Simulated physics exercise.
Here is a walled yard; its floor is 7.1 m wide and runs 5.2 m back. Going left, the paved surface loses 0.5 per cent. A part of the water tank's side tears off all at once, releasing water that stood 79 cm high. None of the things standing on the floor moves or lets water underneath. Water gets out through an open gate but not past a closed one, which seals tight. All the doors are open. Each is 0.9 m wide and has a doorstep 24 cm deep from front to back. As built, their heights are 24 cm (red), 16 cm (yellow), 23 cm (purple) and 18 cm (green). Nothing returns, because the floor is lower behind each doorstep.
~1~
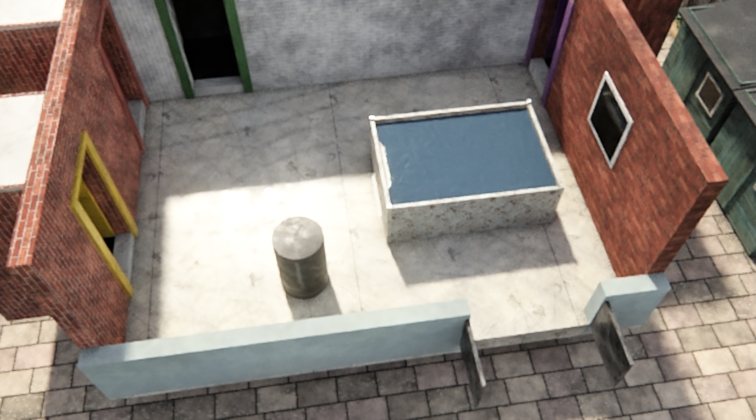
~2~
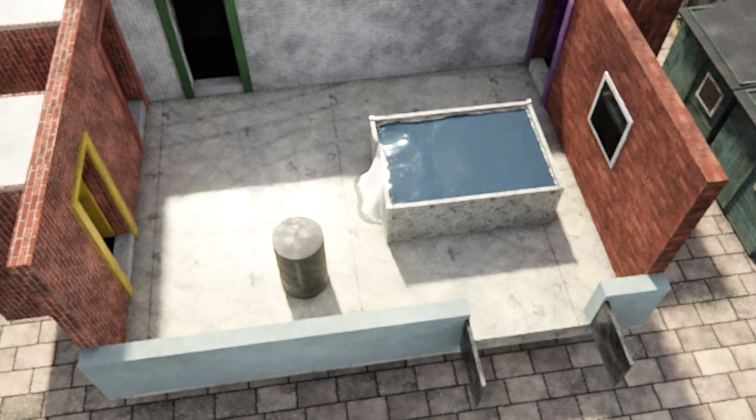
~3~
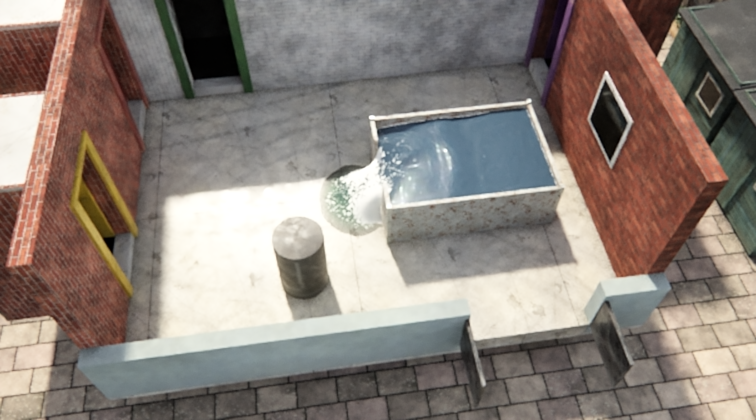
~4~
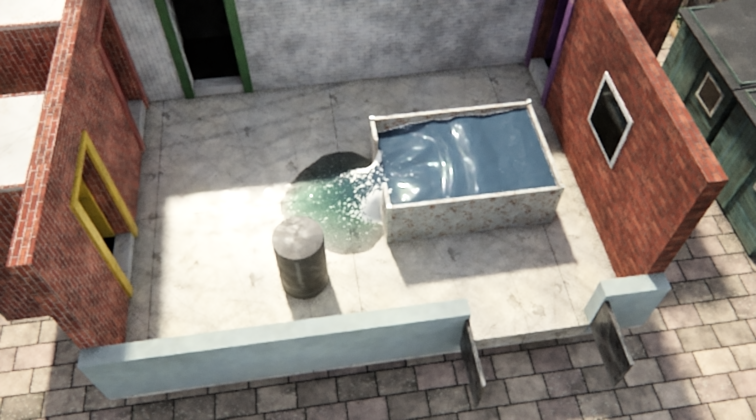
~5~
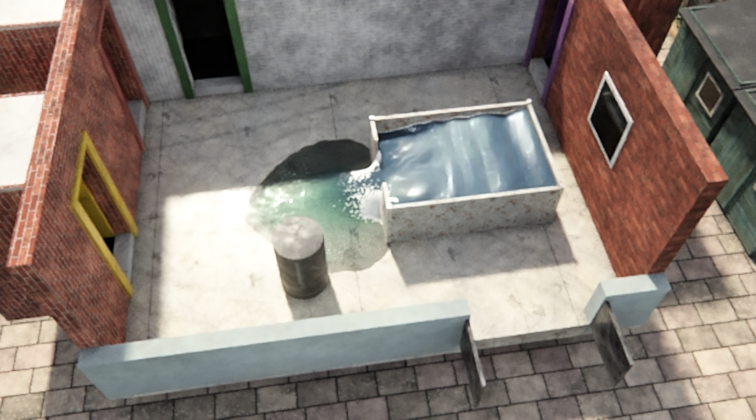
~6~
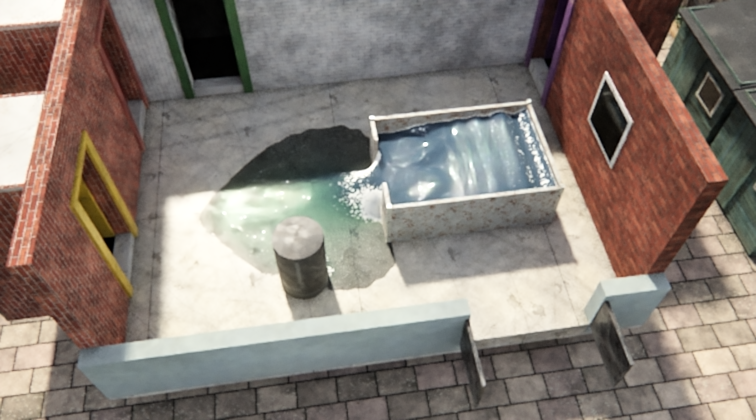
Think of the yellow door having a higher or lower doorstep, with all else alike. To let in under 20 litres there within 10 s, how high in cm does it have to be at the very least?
At least roughly 26 cm.
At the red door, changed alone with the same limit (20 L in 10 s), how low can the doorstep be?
Red door - some 21 centimetres.
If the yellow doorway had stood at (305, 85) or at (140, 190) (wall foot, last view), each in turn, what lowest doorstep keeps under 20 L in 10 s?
Minimums: Roughly 5.5 cm and 21 cm.
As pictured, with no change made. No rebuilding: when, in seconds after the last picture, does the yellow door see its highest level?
At roughly 1.6 s.
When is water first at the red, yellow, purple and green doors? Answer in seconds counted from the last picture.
It gets to red after 0.9 s, yellow after 0.4 s, purple after 6.0 s and green after 0.9 s.
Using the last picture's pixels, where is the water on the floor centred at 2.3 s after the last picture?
My guess is close to (347, 198).
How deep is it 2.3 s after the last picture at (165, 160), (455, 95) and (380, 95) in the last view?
About 16, 0 and 0 cm.
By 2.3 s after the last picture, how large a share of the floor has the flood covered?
Near 55 per cent is wet.
Then, 0.7 s after the last picture water covers 40 % of the floor, deepest (48 cm) near (376, 201); 23 cm at the yellow door, 0 litres in over its 16 cm doorstep.
Then, 2.3 s after the last picture water covers 55 % of the floor, deepest (32 cm) near (124, 372); 27 cm at the yellow door, 87 litres in over its 16 cm doorstep.
Then, 9.3 s after the last picture water covers 95 % of the floor, deepest (14 cm) near (539, 182); 13 cm at the yellow door, 140 litres in over its 16 cm doorstep.
At the yellow door as built, the water peaked near 33 cm, 1.5 s after the last picture.
With a doorstep of 21.5 cm, 51 litres would have come in within the 10 s; with 29 cm, 7 litres. So under 20 litres takes about 26 cm.
